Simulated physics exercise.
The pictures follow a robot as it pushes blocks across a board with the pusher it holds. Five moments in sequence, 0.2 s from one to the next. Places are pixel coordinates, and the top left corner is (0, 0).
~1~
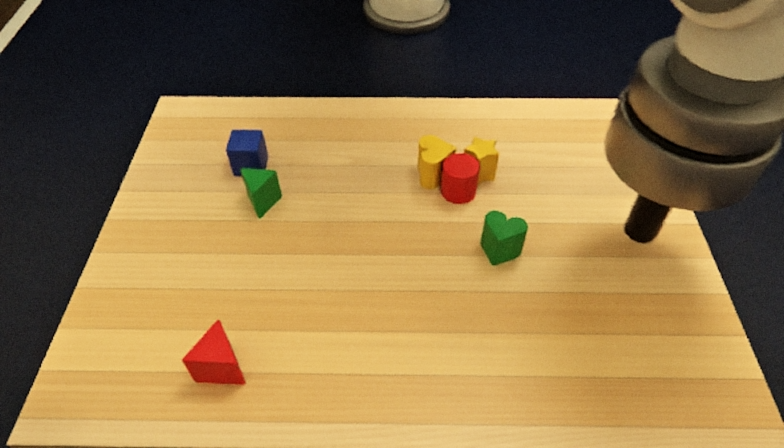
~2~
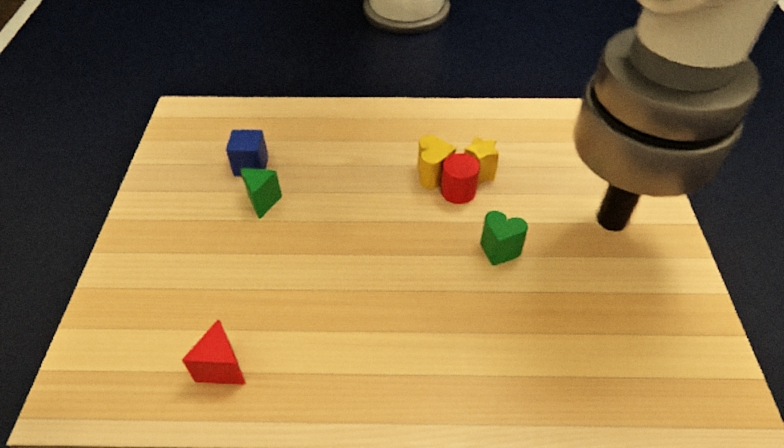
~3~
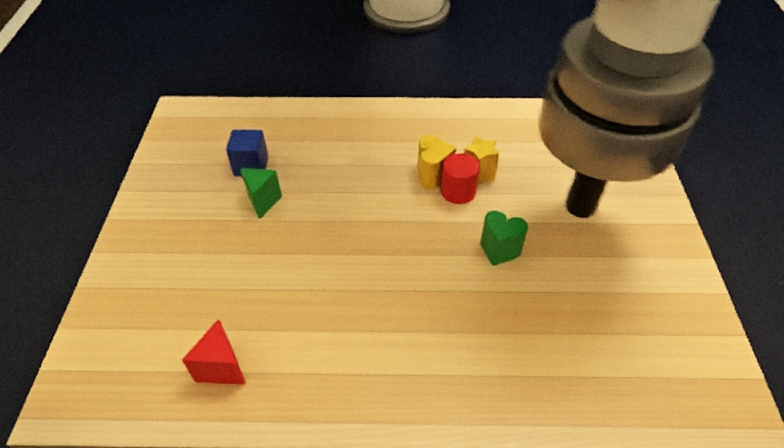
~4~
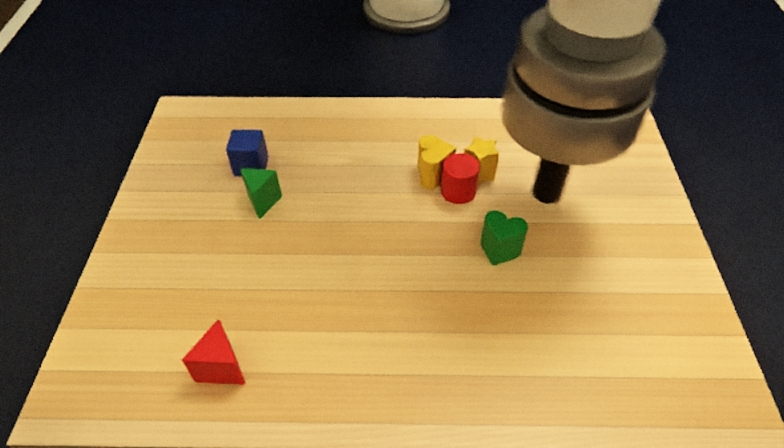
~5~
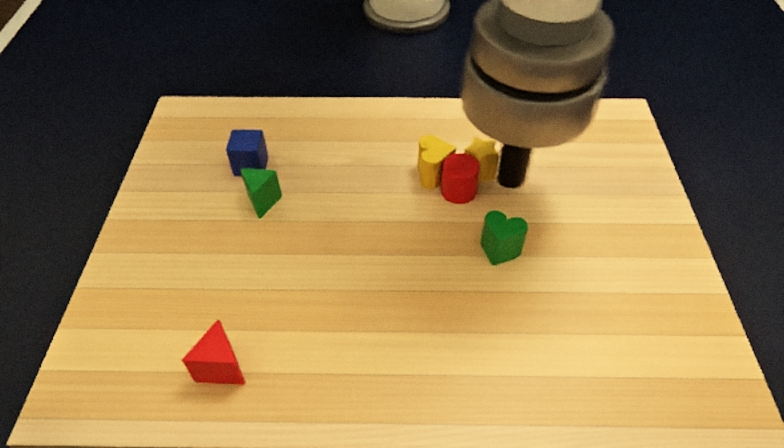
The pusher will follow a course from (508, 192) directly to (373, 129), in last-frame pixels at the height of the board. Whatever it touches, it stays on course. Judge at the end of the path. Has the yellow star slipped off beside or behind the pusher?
I believe so.
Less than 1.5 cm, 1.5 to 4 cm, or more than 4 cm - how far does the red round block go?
Short, under 1.5 cm.
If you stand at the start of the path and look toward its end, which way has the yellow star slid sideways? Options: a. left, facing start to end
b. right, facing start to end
The correct letter is b.
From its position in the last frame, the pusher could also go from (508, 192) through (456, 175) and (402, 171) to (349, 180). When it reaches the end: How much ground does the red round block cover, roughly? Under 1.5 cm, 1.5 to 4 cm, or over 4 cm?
Between 1.5 and 4 cm.
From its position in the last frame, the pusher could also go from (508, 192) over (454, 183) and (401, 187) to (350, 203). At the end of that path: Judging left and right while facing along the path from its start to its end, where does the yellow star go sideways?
Taking start-to-end as forward, the block's sideways shift goes to the right.
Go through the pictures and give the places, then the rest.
In the first picture, pusher tip (639, 232); block tops, yellow heart (435, 148); red round block (461, 165); yellow star (483, 147); green heart (505, 224).
In the second picture, pusher (611, 221); blocks unchanged.
In the third picture, pusher (580, 208); blocks unchanged.
In the fourth picture, pusher (546, 194); blocks unchanged.
In the fifth picture, pusher (510, 180); yellow heart (435, 148); red round block (461, 165); yellow star (483, 147); green heart (505, 224).
The first path, step by step. One third of the way, pusher (461, 157); yellow heart (430, 148), turned 15° clockwise; red round block (454, 166); yellow star (451, 127).
Two thirds of the way, pusher (415, 136); yellow heart (419, 148); red round block (454, 166); yellow star (433, 110), turned 60° clockwise.
At the end, pusher (373, 117); yellow heart (419, 148); red round block (454, 166); yellow star (432, 109), turned 65° clockwise; green heart in place.
